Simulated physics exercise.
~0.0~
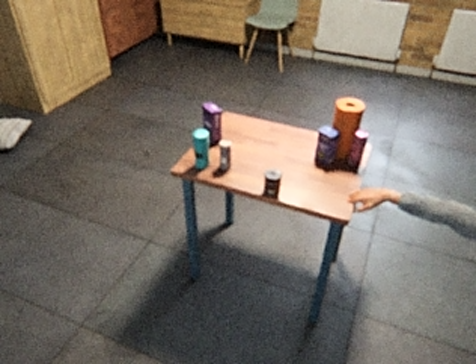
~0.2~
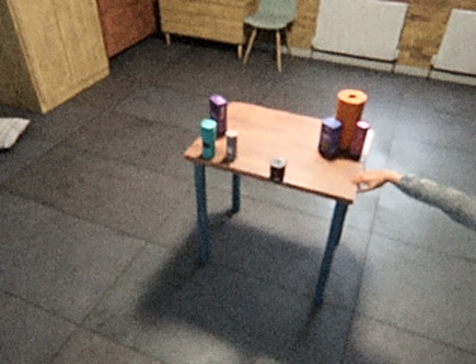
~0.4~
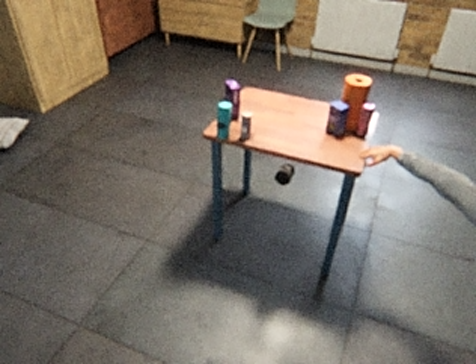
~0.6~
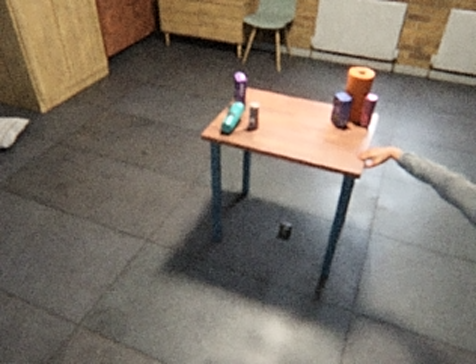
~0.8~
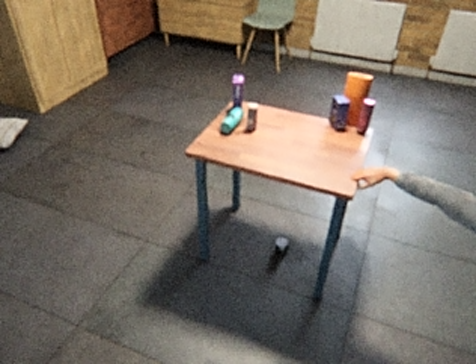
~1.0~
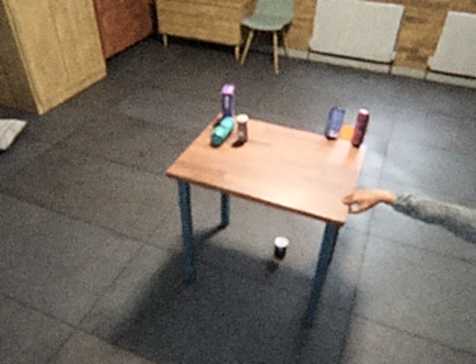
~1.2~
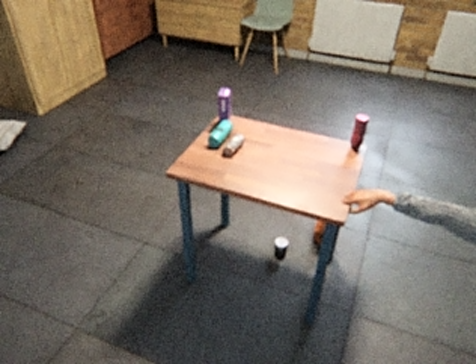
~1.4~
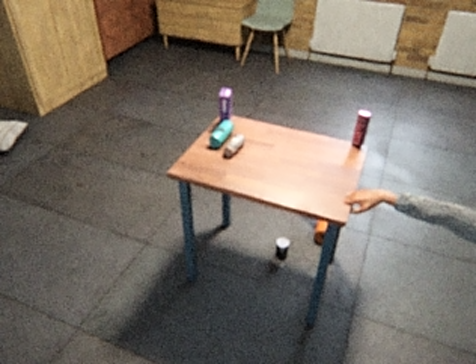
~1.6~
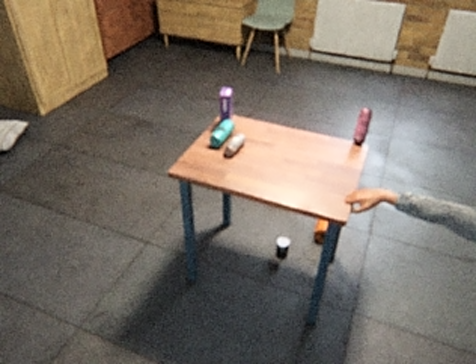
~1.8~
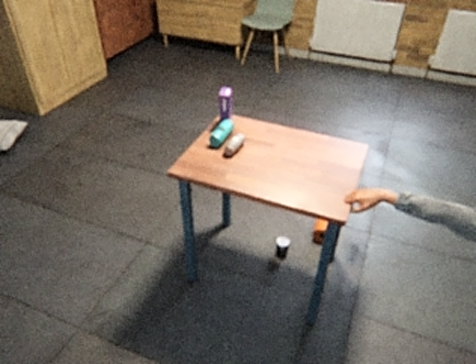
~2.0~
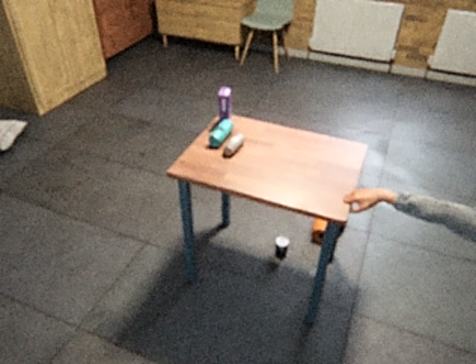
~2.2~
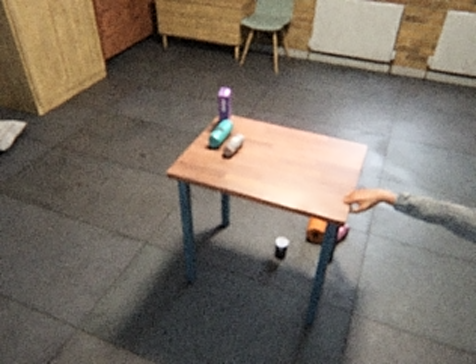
To begin with, seven containers stand on a small wooden side table in a tiled room, with a hand gripping its right corner. The hand pushes the table away, and the black tin drops off the near edge to the floor as the turquoise jar tips over. The table is then pulled back, and the orange roll topples and falls, the blue carton going too, while the grey shaker tips onto its side. The pink can wobbles at the far corner, then drops off. Finally, only the upright purple carton and the fallen jar and shaker remain on the table.
